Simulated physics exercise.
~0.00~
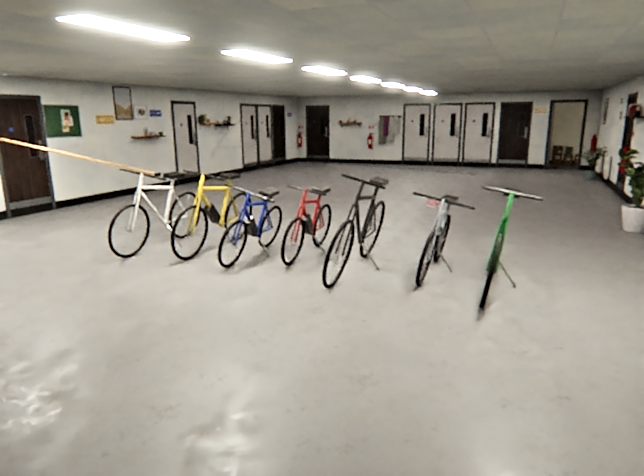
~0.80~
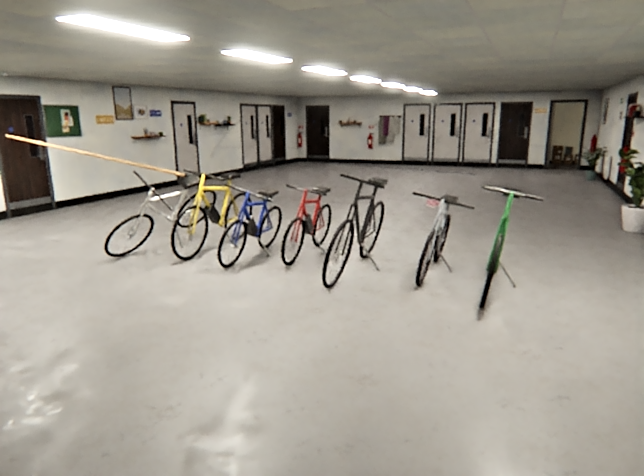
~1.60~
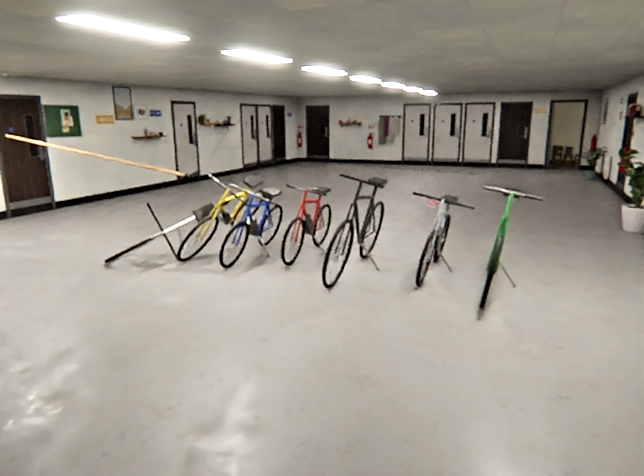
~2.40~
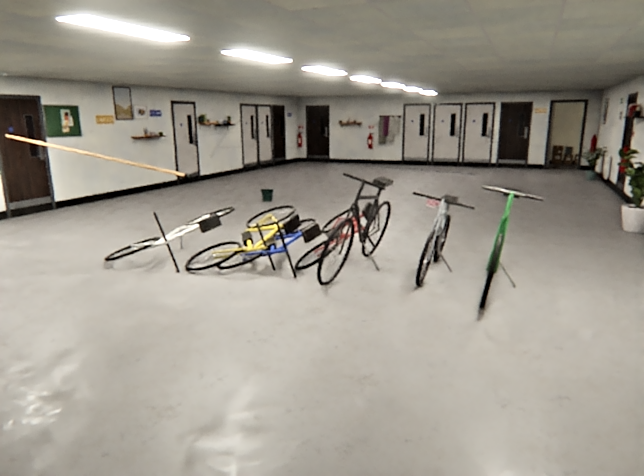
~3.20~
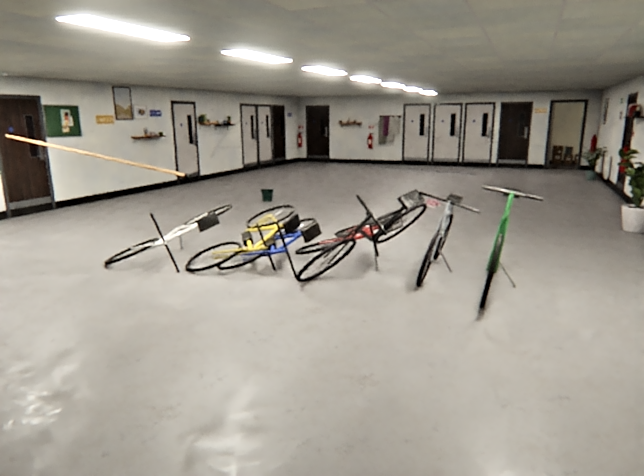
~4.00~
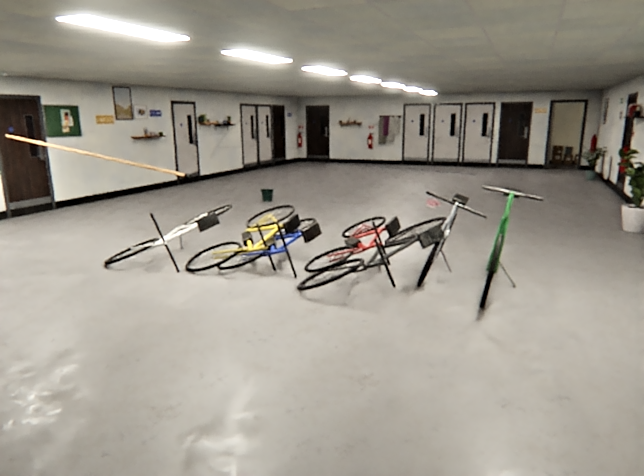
In a wide, low-ceilinged hall with a grey floor and doors along the far wall, seven bicycles stand parked in a row. A long wooden pole reaches in from the left and pushes the white bicycle at that end, then stays still. The white bicycle tips to the right into the yellow one, which leans over in turn. The blue and red bicycles go down next, and the large dark one topples after them. Five bicycles end up sprawled over one another, while the grey one and the green one at the right remain standing.
